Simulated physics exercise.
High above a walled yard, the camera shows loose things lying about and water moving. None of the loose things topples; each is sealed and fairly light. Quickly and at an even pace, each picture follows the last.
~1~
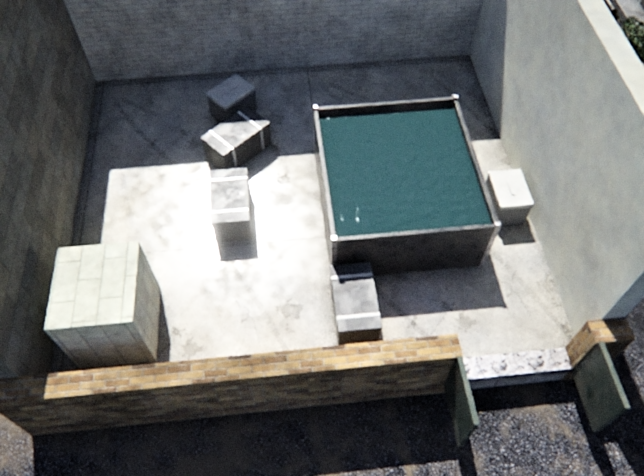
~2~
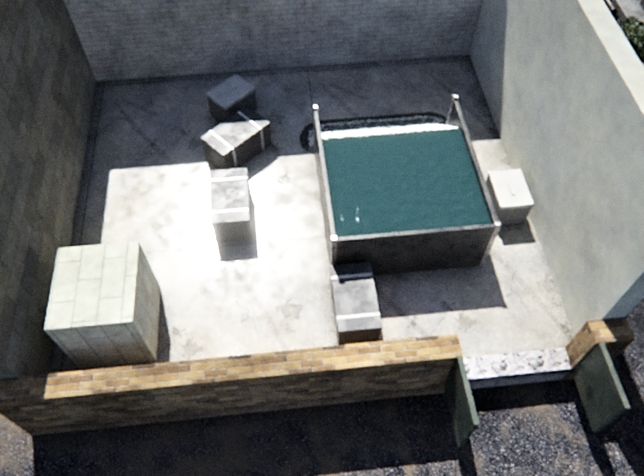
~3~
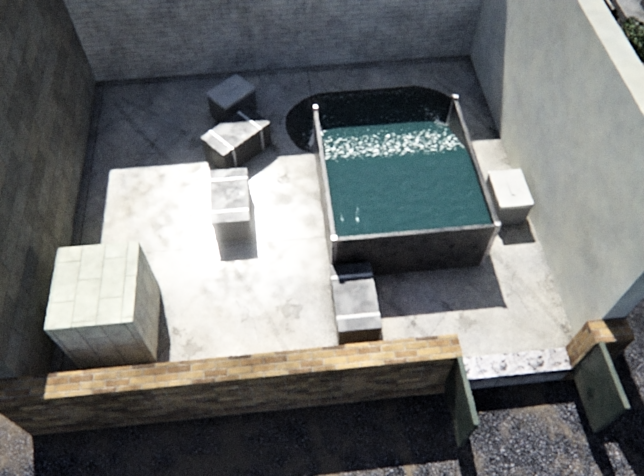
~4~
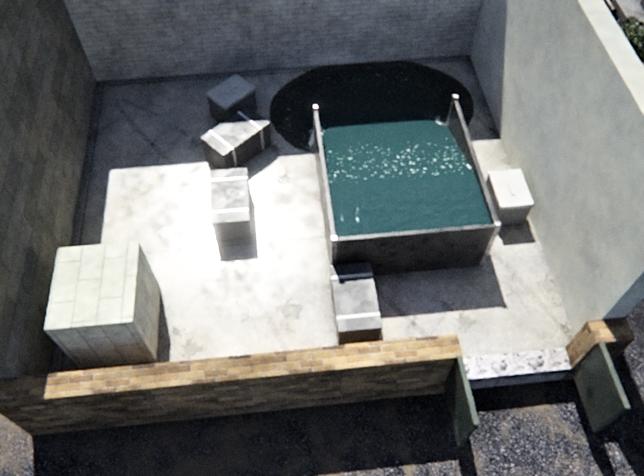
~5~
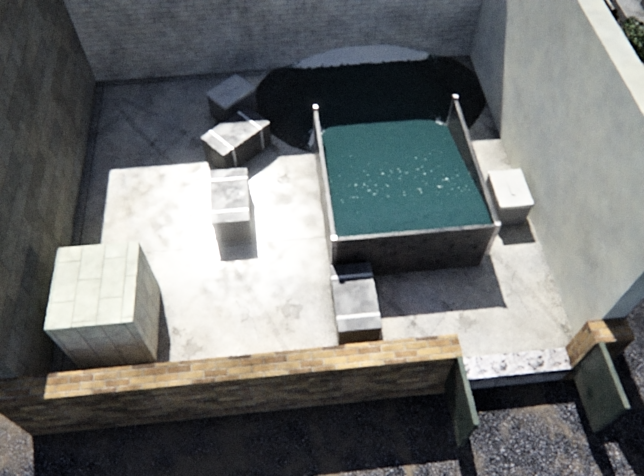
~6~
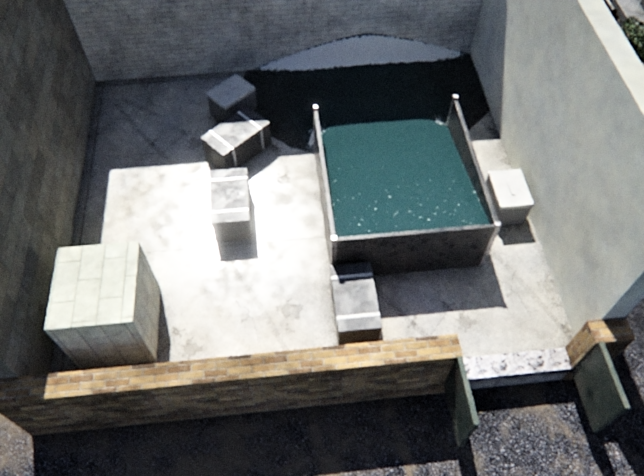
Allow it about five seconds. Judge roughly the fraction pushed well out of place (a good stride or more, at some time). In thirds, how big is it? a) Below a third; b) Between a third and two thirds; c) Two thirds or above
(b) Between a third and two thirds.
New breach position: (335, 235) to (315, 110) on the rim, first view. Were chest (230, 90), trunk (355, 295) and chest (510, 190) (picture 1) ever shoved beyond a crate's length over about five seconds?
Results in order: Moved that far / moved that far / stayed within it.
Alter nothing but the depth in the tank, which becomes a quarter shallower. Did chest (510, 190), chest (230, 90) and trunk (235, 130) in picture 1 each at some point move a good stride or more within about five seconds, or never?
Item by item: Cleared the mark, then cleared the mark, then missed the mark.
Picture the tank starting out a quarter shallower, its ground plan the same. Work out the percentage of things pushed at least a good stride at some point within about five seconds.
I'd say close to 40 per cent of the things.
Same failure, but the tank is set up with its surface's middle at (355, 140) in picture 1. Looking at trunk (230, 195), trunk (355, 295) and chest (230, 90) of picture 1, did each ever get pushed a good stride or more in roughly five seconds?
In turn: No, short of that, yes.
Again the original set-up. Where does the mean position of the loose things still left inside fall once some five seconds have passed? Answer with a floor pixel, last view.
That works out to about (256, 231) on the floor.
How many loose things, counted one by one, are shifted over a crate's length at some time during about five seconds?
That adds up to 2.
A moment on, 0 of 5 are well off their spots; 0 afloat.
Next, 1 of 5 are well off their spots; 0 afloat.
Later, 2 of 5 are well off their spots; 1 afloat.
In the end, 2 of 5 are well off their spots, and 2 have been at some point; 1 afloat.
